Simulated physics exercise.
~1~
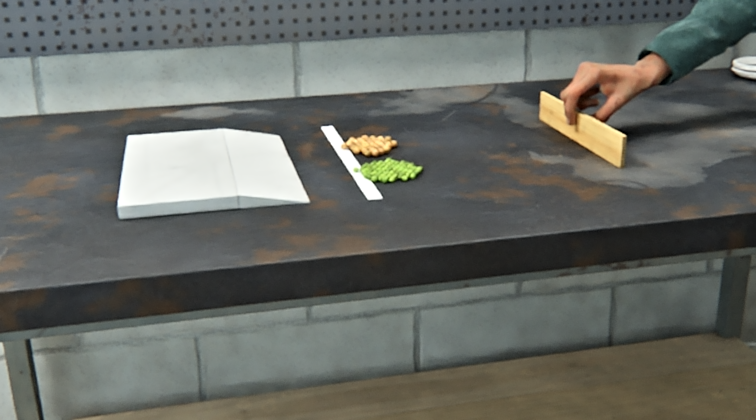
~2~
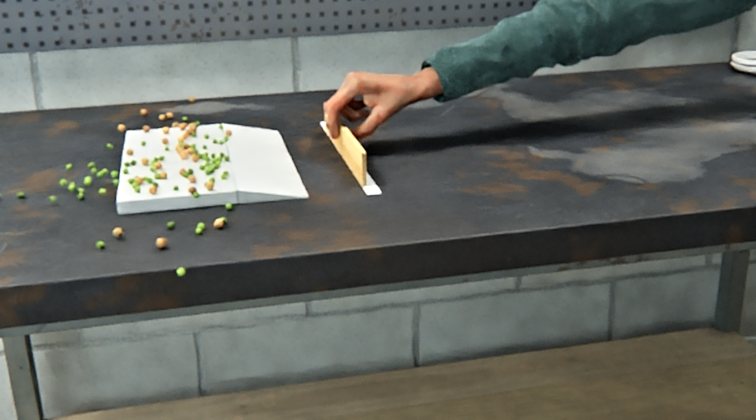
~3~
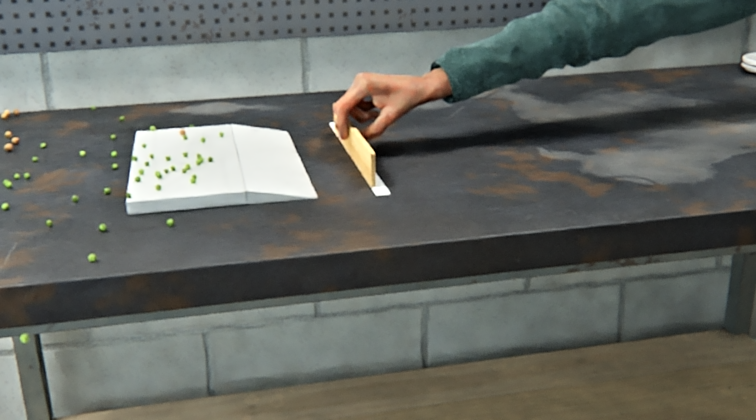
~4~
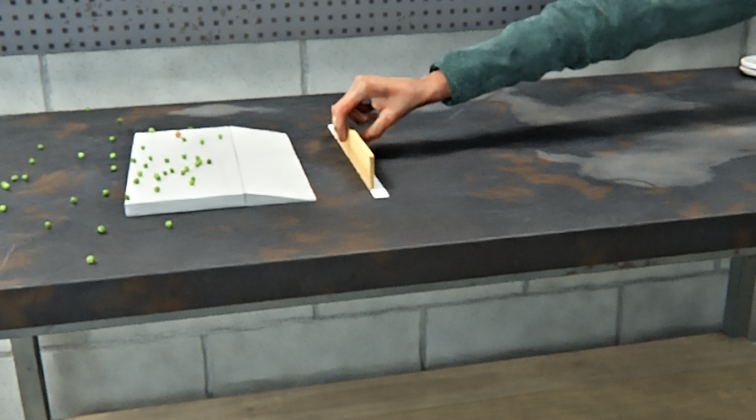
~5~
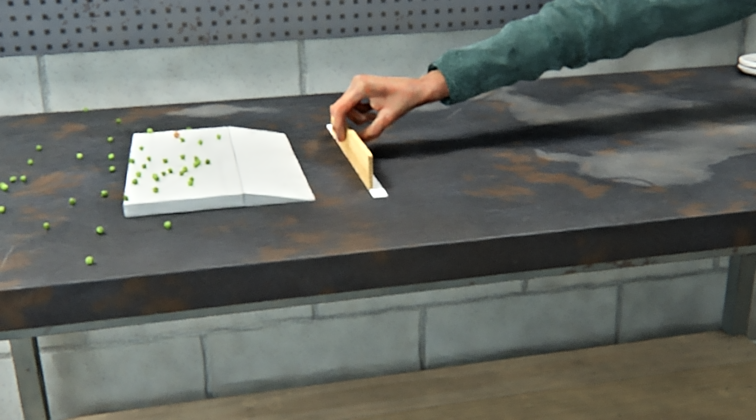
Green and orange bits scattering leftward over a white sloped slab as a hand slides a wooden strip to white tape, orange mostly gone and green strewn.
